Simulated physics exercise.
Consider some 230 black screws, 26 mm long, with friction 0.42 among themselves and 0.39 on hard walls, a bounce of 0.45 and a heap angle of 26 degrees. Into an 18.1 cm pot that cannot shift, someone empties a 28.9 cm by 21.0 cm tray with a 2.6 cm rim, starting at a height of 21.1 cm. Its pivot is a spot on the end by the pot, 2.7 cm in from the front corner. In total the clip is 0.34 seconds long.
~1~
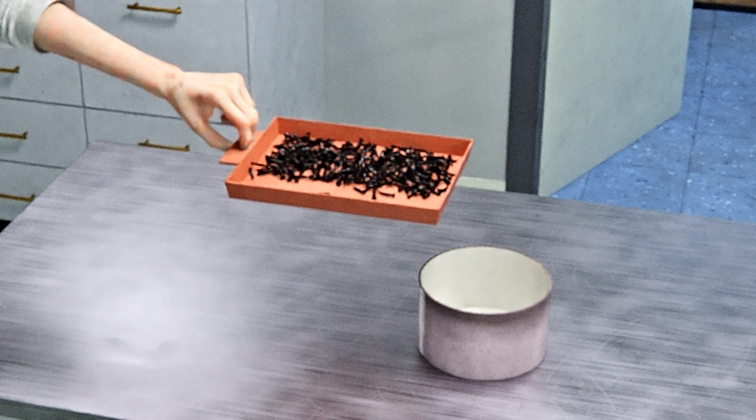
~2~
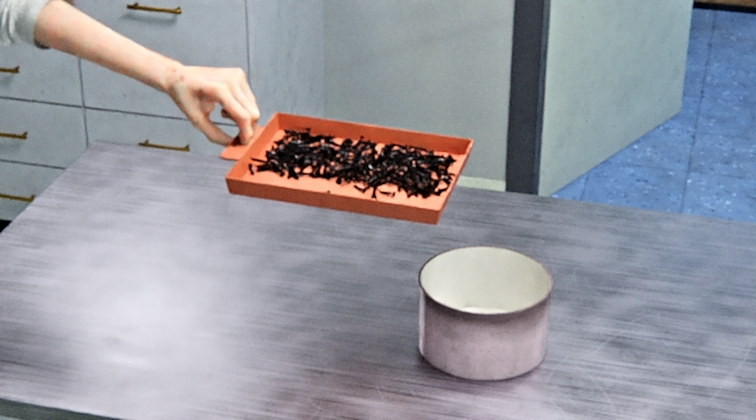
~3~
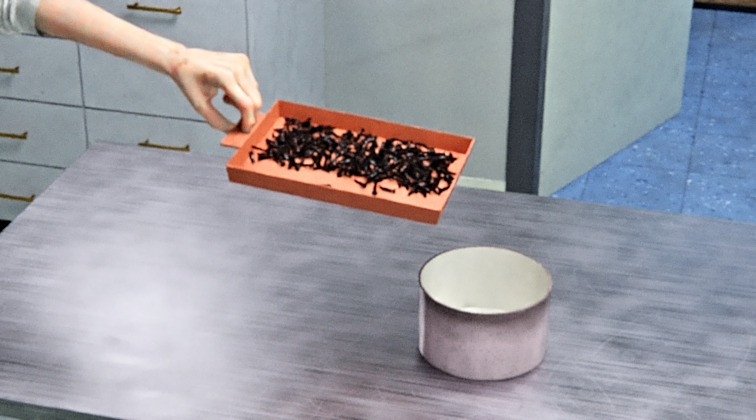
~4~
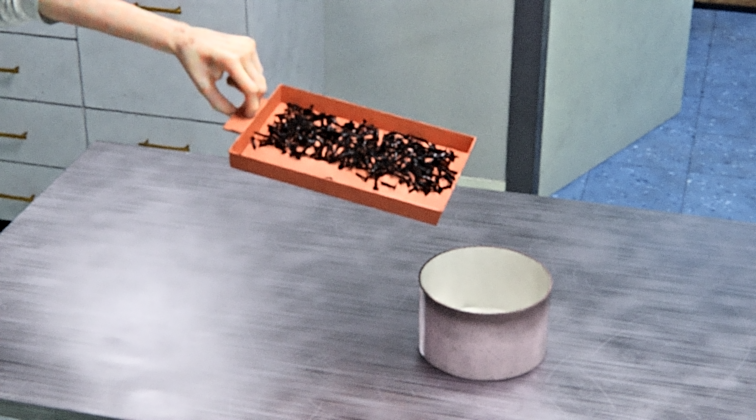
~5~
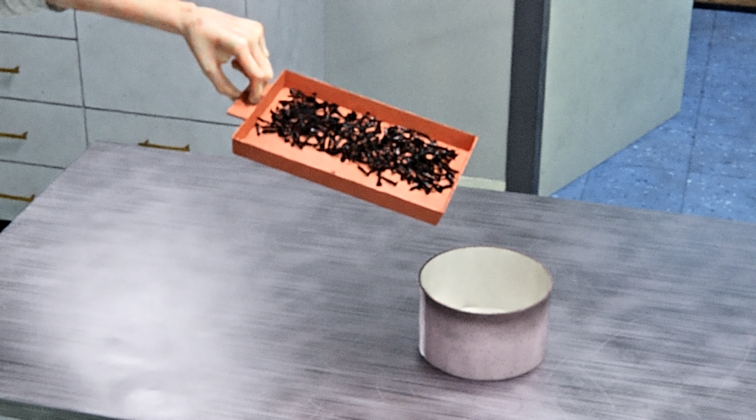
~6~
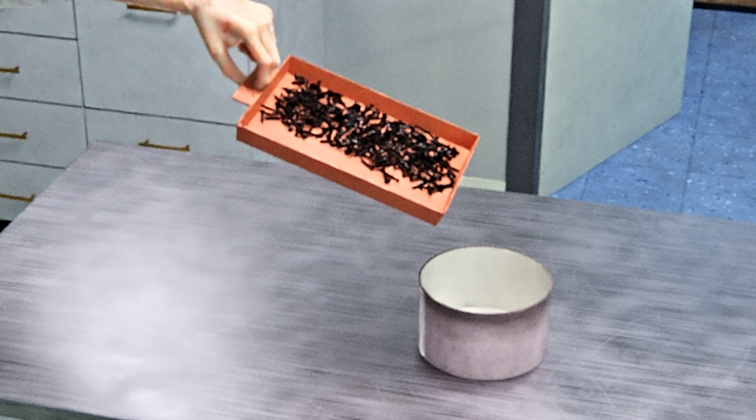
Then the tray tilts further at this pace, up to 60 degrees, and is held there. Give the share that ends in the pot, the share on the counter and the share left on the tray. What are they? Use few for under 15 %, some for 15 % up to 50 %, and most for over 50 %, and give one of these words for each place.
Pot: Some, counter: Few, tray: Most.
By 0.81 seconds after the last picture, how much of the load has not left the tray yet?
Roughly 70 percent of the load, I'd say.
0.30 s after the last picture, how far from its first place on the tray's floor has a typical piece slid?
5 cm.
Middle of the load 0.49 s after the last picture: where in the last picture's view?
Load centre: About (448, 164) px.
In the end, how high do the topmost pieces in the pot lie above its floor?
It reaches roughly 1.5 cm.
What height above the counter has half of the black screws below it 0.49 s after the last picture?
About 26 centimetres.
Then, 0.30 s after the last picture, tilt 40 degrees; the tray holds 100 %, the pot 0 %.
Then, 0.49 s after the last picture, tilt 53 degrees; the tray holds 100 %, the pot 0 %.
Then, 0.81 s after the last picture, tilt 60 degrees; the tray holds 70 %, the pot 20 %.
In the end, pot 30 %, counter 5 %, tray 65 %.
